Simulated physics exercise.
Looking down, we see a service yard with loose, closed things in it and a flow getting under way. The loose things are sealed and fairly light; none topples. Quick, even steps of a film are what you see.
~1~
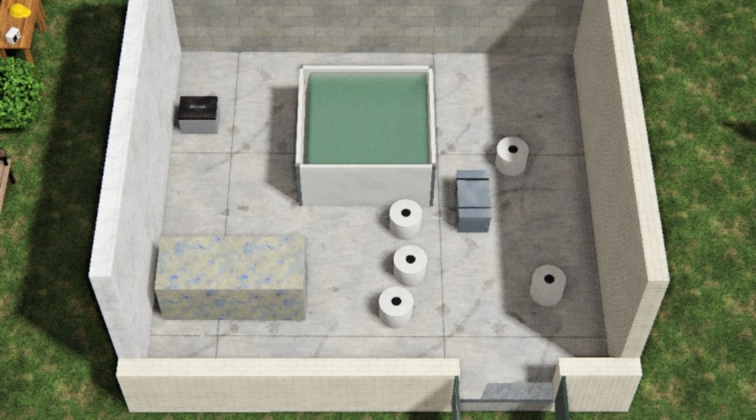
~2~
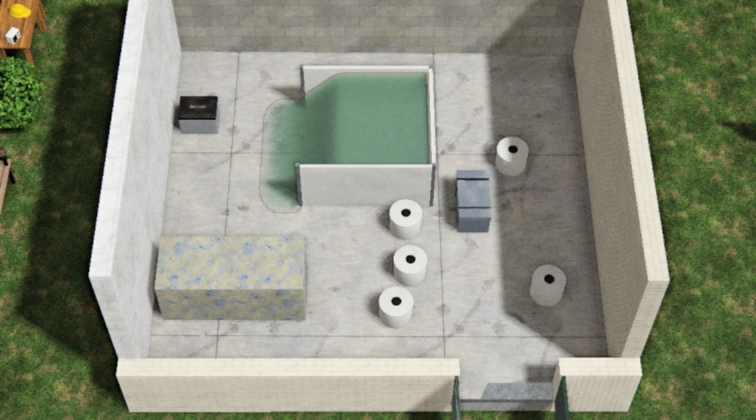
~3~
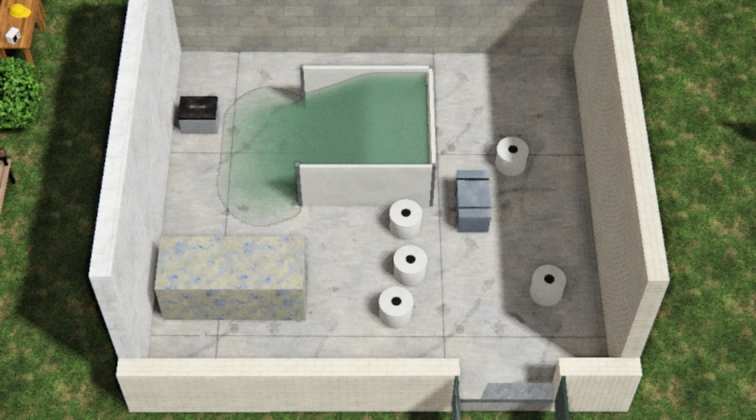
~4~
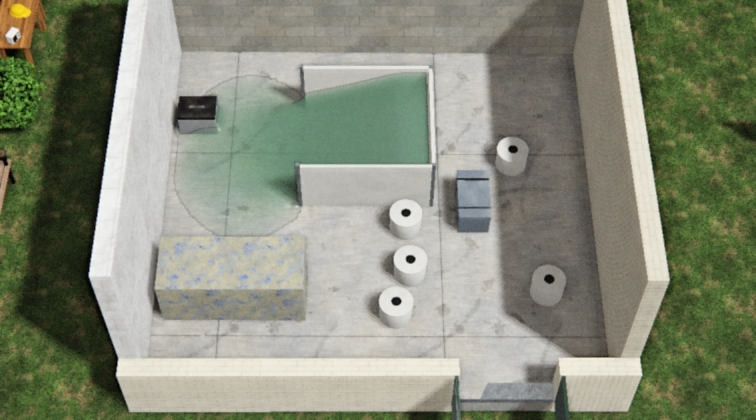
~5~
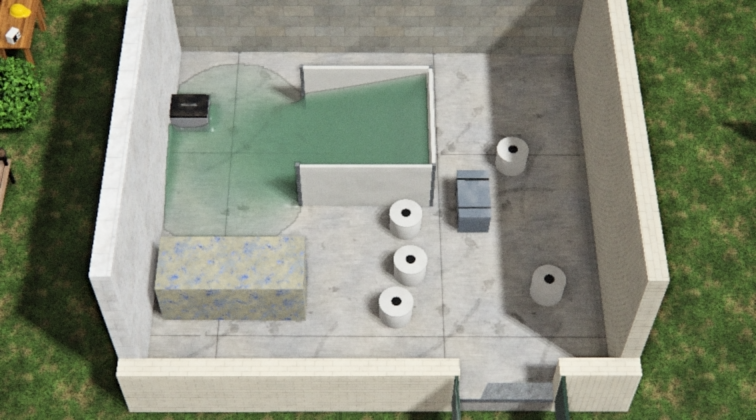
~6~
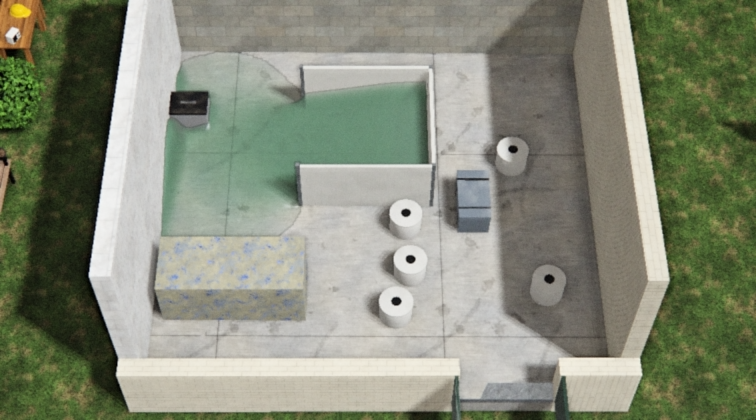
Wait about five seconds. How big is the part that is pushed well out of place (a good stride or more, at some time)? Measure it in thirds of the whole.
The share is two thirds or more of the whole.
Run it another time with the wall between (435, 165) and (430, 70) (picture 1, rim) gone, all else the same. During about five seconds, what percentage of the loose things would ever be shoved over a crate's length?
Estimate: Close to 60 in a hundred.
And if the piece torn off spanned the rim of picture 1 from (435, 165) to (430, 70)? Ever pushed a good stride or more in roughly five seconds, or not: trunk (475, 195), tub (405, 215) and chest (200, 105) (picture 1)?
The first: Got that far; the second: Never got that far; the third: Got that far.
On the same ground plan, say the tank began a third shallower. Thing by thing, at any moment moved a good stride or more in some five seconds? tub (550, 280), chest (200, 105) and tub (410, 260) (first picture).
First one missed the mark, second one cleared the mark, third one cleared the mark.
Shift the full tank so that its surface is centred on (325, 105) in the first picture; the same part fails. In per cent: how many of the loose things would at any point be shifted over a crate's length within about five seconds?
About 100 per cent.
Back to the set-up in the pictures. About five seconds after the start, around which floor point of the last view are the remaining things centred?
The average lies close to (543, 238).
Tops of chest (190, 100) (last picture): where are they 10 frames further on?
My guess is roughly (214, 35).
A moment on, 0 of 7 are well off their spots; 1 afloat.
Next, 1 of 7 are well off their spots; 1 afloat.
Later, 4 of 7 are well off their spots; 2 afloat.
In the end, 6 of 7 are well off their spots, and 6 have been at some point; 5 afloat.
